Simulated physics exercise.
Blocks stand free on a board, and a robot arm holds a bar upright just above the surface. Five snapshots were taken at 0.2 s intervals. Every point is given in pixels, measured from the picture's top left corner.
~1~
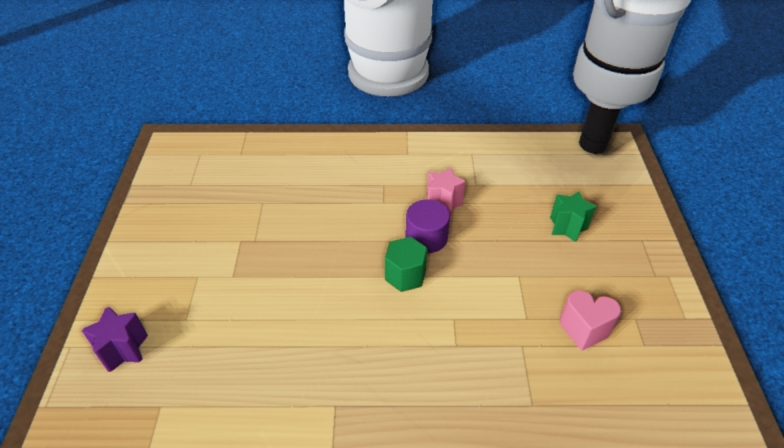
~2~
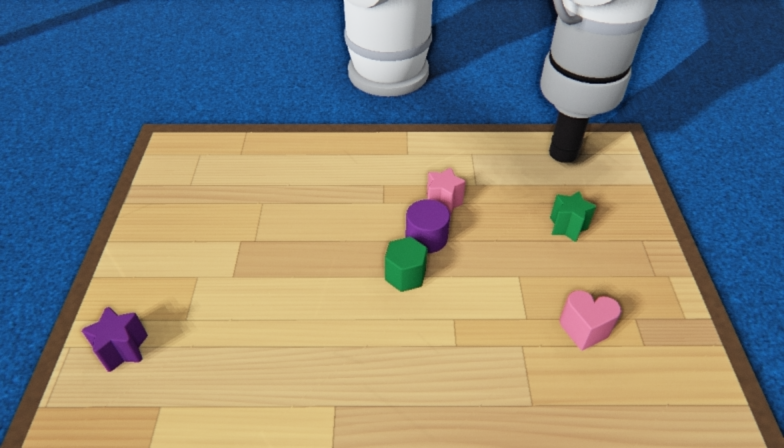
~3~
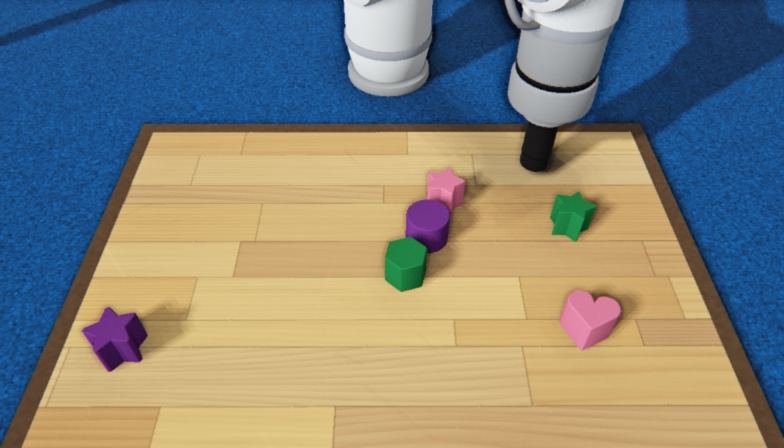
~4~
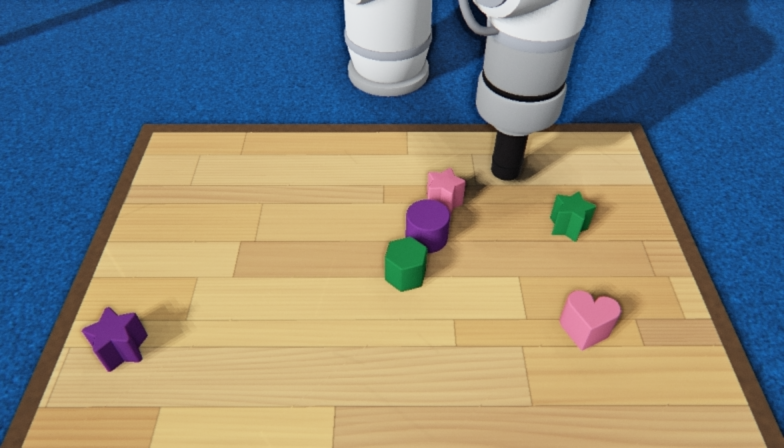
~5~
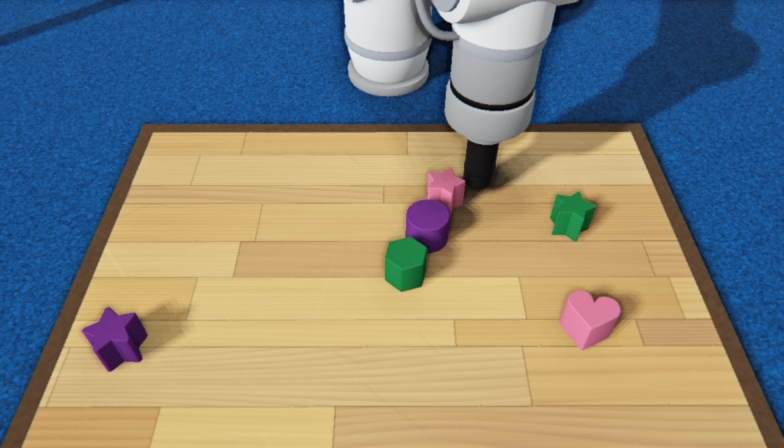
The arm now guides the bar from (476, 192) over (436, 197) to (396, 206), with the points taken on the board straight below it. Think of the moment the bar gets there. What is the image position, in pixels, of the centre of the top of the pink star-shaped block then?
That would be at about pixel (388, 207).
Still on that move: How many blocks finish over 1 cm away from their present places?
Count: Two.
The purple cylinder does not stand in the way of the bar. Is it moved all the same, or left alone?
The purple cylinder moves.
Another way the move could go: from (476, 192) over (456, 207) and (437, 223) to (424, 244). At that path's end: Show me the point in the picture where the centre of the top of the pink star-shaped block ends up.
It ends at (409, 191).
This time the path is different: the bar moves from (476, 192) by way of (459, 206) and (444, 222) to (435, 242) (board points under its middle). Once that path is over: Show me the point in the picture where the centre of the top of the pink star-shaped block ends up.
Final place: (417, 190).
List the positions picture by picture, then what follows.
In the first picture, lower end of the bar at (593, 146), tops of blocks, green hexagon at (406, 252), purple cylinder at (428, 214), pink star-shaped block at (445, 180).
In the second picture, bar at (563, 155), blocks as before.
In the third picture, bar at (534, 163), blocks as before.
In the fourth picture, bar at (505, 172), blocks as before.
In the fifth picture, bar at (478, 180), green hexagon at (406, 252), purple cylinder at (428, 214), pink star-shaped block at (445, 180).
The first path, step by step. Halfway along, bar at (436, 186); purple cylinder at (426, 217); pink star-shaped block at (416, 189), turned 15° anticlockwise.
At the end, bar at (396, 194); green hexagon at (406, 256); purple cylinder at (421, 224); pink star-shaped block at (388, 207), turned 75° anticlockwise.
